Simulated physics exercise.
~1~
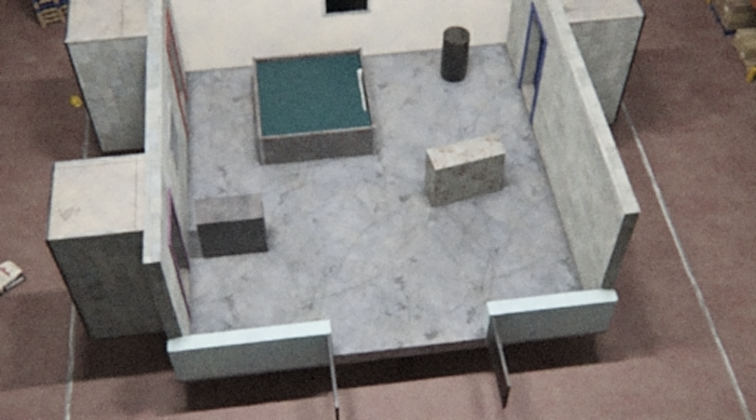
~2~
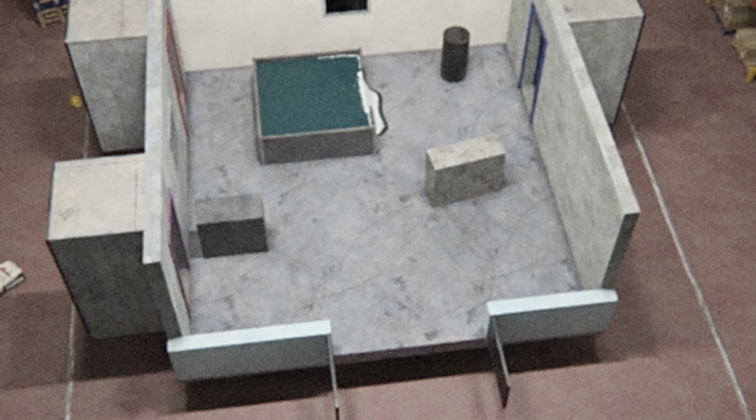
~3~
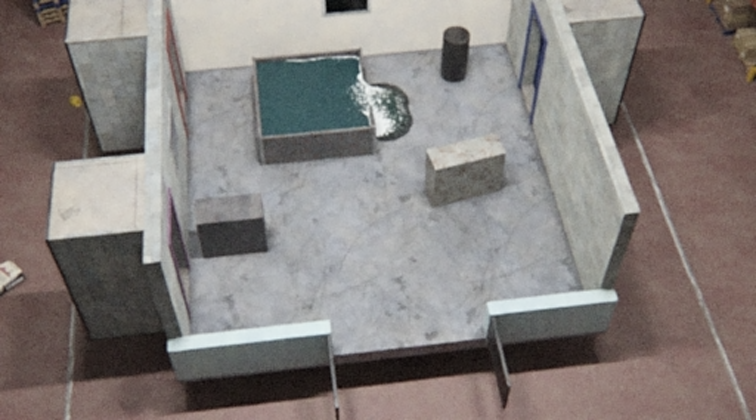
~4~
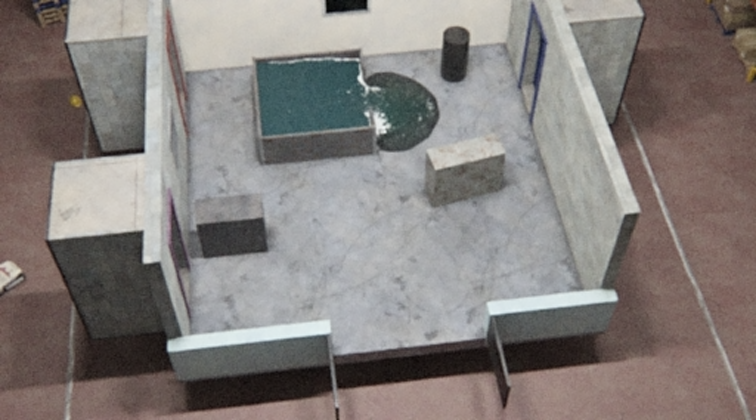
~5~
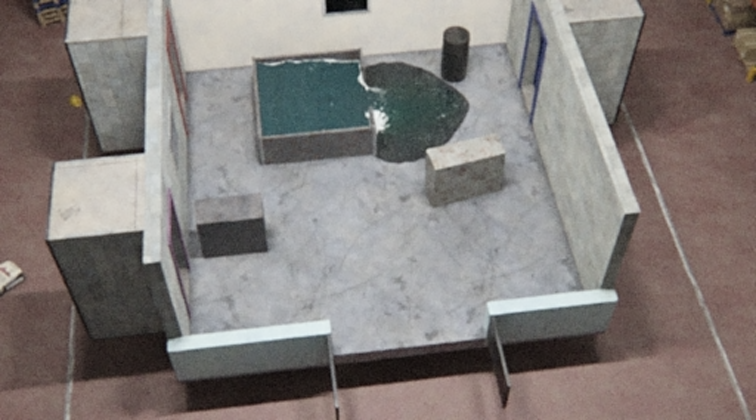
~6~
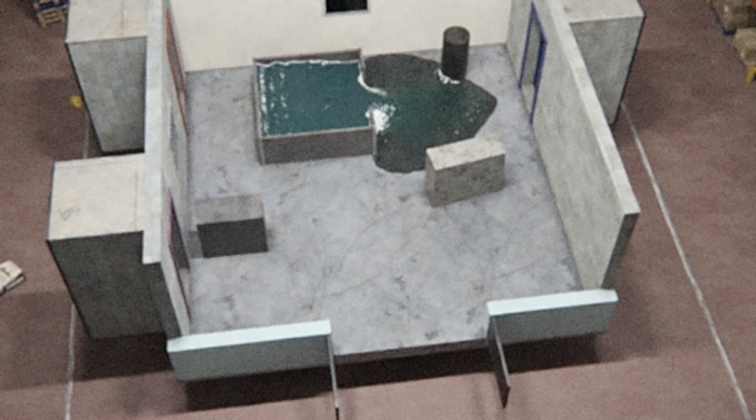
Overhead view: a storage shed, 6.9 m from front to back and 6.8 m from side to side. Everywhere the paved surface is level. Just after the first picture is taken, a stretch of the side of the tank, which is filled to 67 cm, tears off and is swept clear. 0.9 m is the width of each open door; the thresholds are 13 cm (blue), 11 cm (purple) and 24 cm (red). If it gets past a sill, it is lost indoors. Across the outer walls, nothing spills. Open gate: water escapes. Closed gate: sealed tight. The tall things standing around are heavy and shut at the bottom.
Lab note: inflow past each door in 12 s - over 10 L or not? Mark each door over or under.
Blue door: Over; purple door: Under; red door: Under.
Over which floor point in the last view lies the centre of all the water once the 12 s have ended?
Roughly (368, 170).
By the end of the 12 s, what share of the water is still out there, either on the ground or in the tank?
I'd say close to 82 percent is still there.
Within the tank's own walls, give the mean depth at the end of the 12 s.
The average depth is around 8 cm.
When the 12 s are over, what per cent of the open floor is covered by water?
Near 100 per cent is wet.
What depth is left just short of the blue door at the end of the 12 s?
The depth there is near 8.5 cm.
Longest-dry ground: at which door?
Last comes the purple one.
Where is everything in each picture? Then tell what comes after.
Still water, 67 cm deep, in the tank at (313, 95), in the first frame.
Water pours out at (366, 106) and has run 0.6 m, to (372, 92); deepest outside 21 cm, 67 cm at the tank's back, in the second frame.
The front is at (402, 96), 0.9 m from the gap at (366, 107); 0.9 m2 of floor is under water; 67 cm left at the back of the tank, in the third frame.
The front is at (434, 104), 1.4 m from the gap at (366, 107); 2.1 m2 of floor is under water; 67 cm left at the back of the tank, in the fourth frame.
The front is at (463, 101), 2.0 m from the gap at (366, 106); 3.5 m2 of floor is under water; 65 cm left at the back of the tank, in the fifth frame.
The front is at (492, 100), 2.6 m from the gap at (366, 106); 5.0 m2 of floor is under water; 57 cm left at the back of the tank, in the sixth frame.
A moment later water covers 25 % of the floor and is deepest (36 cm) near (376, 111); blue door 23 cm at the sill, 27 L in, purple door not reached, red door not reached.
Soon after water covers 25 % of the floor and is deepest (30 cm) near (519, 111); blue door 33 cm at the sill, 113 L in, purple door not reached, red door not reached.
Next water covers 40 % of the floor and is deepest (24 cm) near (521, 117); blue door 25 cm at the sill, 237 L in, purple door not reached, red door not reached.
Later on water covers 70 % of the floor and is deepest (16 cm) near (574, 288); blue door 15 cm at the sill, 314 L in, purple door not reached, red door 3 cm at the sill, 0 L in.
At the end water covers 100 % of the floor and is deepest (10 cm) near (217, 196); blue door 8 cm at the sill, 317 L in, purple door 7 cm at the sill, 0 L in, red door 5 cm at the sill, 0 L in.
